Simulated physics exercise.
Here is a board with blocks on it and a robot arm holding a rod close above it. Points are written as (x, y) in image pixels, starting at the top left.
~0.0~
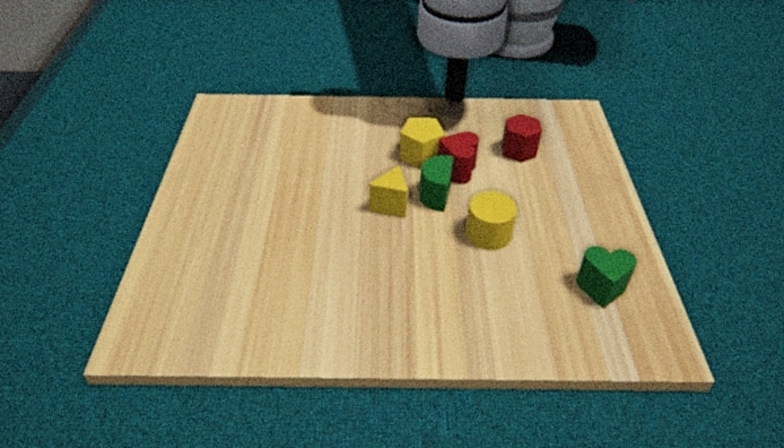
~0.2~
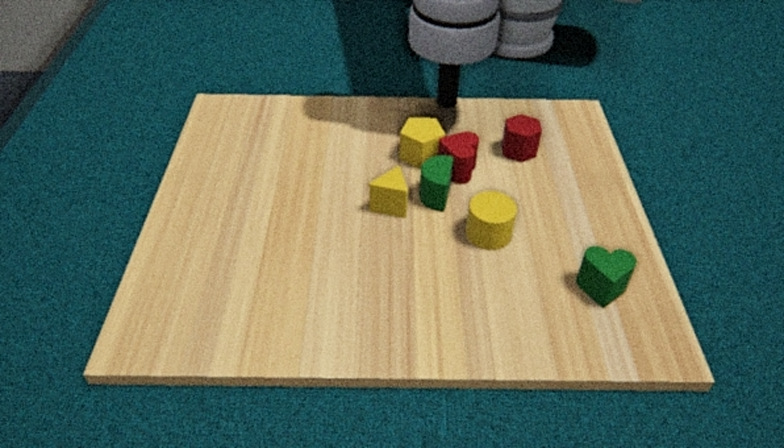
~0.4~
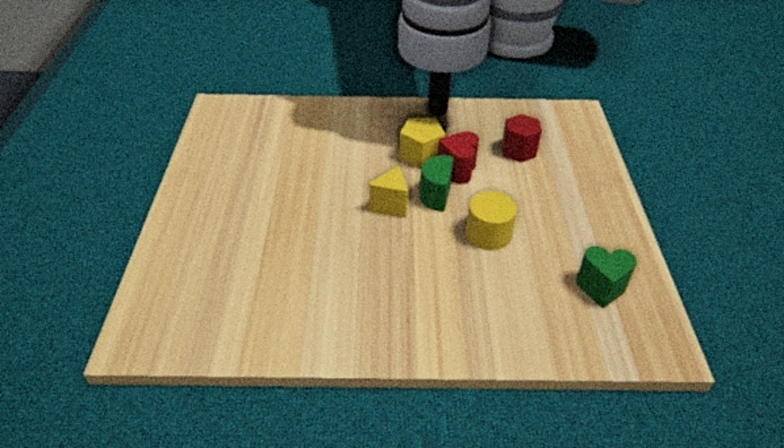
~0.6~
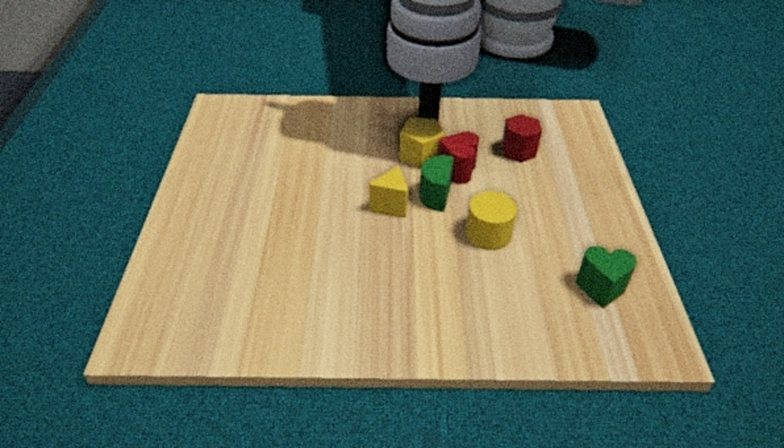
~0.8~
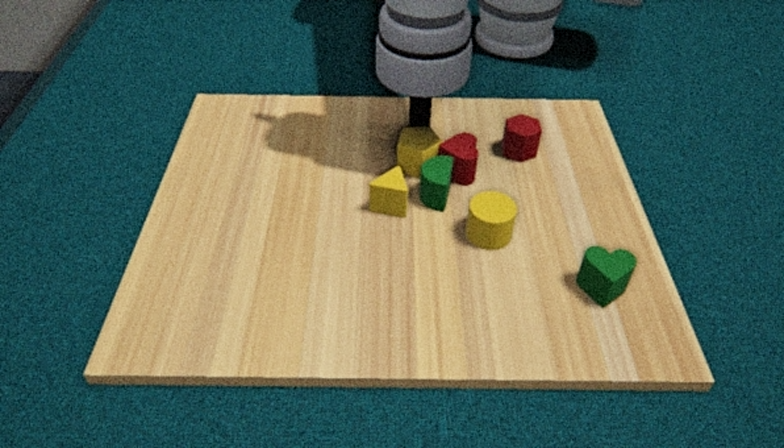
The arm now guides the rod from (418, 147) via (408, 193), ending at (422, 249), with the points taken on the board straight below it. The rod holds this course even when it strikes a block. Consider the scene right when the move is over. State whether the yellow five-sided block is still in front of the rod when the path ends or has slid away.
At the end of the path, the rod is still pushing the yellow five-sided block ahead of it.
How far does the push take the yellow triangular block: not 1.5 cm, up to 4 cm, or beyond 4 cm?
The block winds up beyond 4 cm from where it is now.
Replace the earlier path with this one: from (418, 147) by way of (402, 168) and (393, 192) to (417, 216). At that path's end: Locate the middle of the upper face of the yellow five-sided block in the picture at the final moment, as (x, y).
Its top centre is at about (442, 207).
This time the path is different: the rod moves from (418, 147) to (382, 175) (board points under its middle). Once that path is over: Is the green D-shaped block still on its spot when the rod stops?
My answer is no.
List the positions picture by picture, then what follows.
The first frame shows tip of the rod (454, 97), middles of tops, yellow triangular block (392, 179), yellow five-sided block (423, 128), green D-shaped block (438, 168), red heart (461, 143), yellow disc (493, 206).
The second frame shows rod (447, 103), nothing pushed.
The third frame shows rod (438, 110), nothing pushed.
The fourth frame shows rod (428, 121), nothing pushed.
The fifth frame shows rod (420, 138), yellow triangular block (392, 179), yellow five-sided block (420, 138), green D-shaped block (438, 168), red heart (462, 145), yellow disc (493, 206).
The first path, step by step. One third of the way, rod (409, 164); yellow triangular block (385, 193); yellow five-sided block (414, 169); green D-shaped block (448, 187), turned 45° anticlockwise; red heart (463, 148), turned 25° anticlockwise.
Two thirds of the way, rod (412, 198); yellow triangular block (368, 218), turned 65° clockwise; yellow five-sided block (415, 206); green D-shaped block (465, 219), turned 90° anticlockwise; red heart (463, 148), turned 25° anticlockwise; yellow disc (516, 217).
At the end, rod (422, 236); yellow triangular block (366, 224), turned 110° clockwise; yellow five-sided block (413, 246), turned 30° clockwise; green D-shaped block (468, 224), turned 105° anticlockwise; red heart (463, 148), turned 25° anticlockwise; yellow disc (517, 217).
